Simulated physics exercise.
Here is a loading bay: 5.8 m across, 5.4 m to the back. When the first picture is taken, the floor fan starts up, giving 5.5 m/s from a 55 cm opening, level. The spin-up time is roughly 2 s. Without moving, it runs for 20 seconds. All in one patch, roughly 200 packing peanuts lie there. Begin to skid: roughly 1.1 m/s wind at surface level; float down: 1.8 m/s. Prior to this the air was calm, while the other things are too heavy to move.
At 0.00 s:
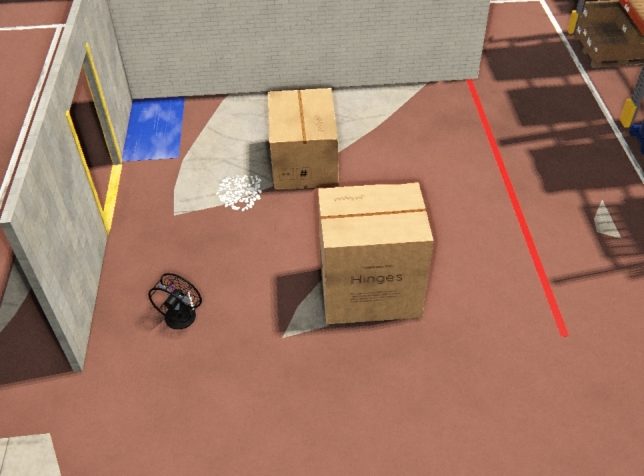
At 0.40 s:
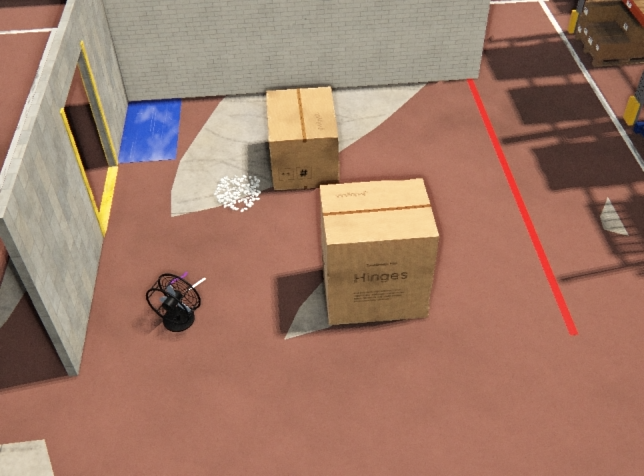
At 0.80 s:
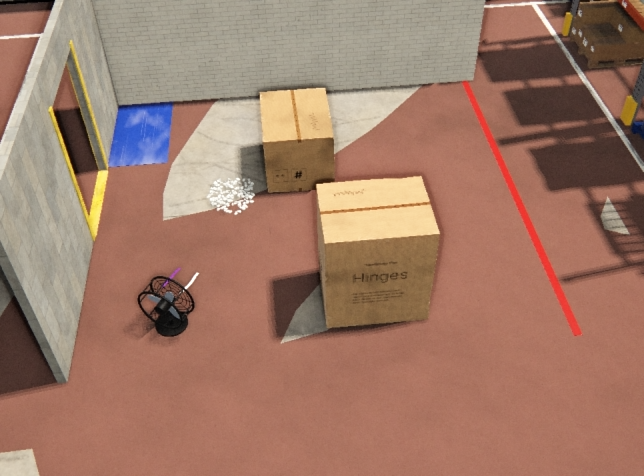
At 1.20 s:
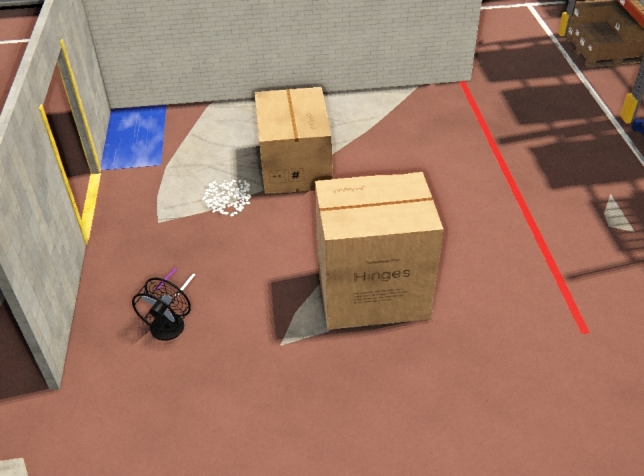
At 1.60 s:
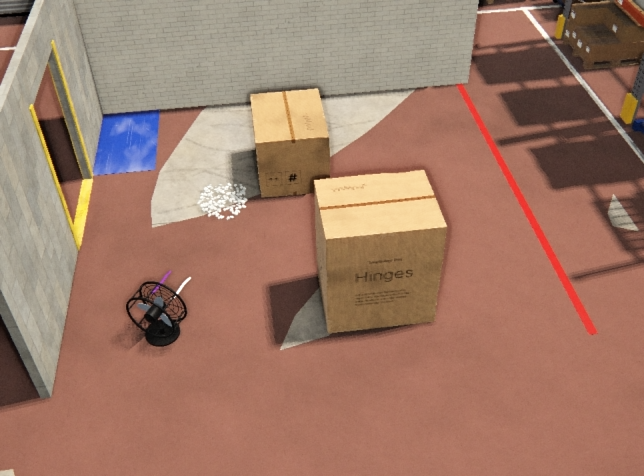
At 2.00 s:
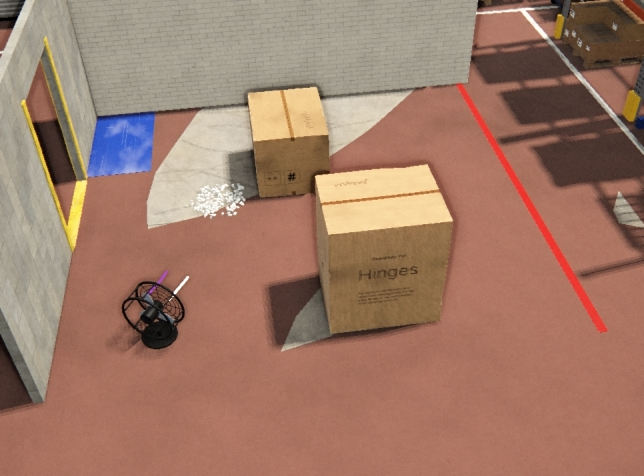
Large cardboard carton and a smaller one standing near a black floor fan and white packing peanuts, the peanuts barely shifting.
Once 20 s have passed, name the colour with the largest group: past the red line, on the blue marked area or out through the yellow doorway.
The colour is blue.
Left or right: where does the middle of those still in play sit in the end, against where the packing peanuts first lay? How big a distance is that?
Leftward, some 1.6 m.
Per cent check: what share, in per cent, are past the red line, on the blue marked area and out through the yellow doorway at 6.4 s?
Roughly 0 % red, 40 % blue and 0 % yellow.
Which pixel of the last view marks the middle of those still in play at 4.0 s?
Somewhere about (202, 127), I'd say.
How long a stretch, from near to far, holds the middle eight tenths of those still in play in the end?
I'd put it at around 1.6 m.
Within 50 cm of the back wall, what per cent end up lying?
70 per cent.
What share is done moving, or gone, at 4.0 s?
Near 0 %.
After 4.0 s, 0 % are out through the yellow doorway, 0 % on the blue marked area and 0 % past the red line; the middle of those still in play is near (202, 127); 0 % have settled or left.
After 6.4 s, 0 % are out through the yellow doorway, 40 % on the blue marked area and 0 % past the red line; the middle of those still in play is near (188, 115); 0 % have settled or left.
After 11.0 s, 0 % are out through the yellow doorway, 58 % on the blue marked area and 2 % past the red line; the middle of those still in play is near (121, 121); 2 % have settled or left.
After 20.0 s, at the end, 0 % are out through the yellow doorway, 66 % on the blue marked area and 2 % past the red line; the middle of those still in play is near (108, 123).
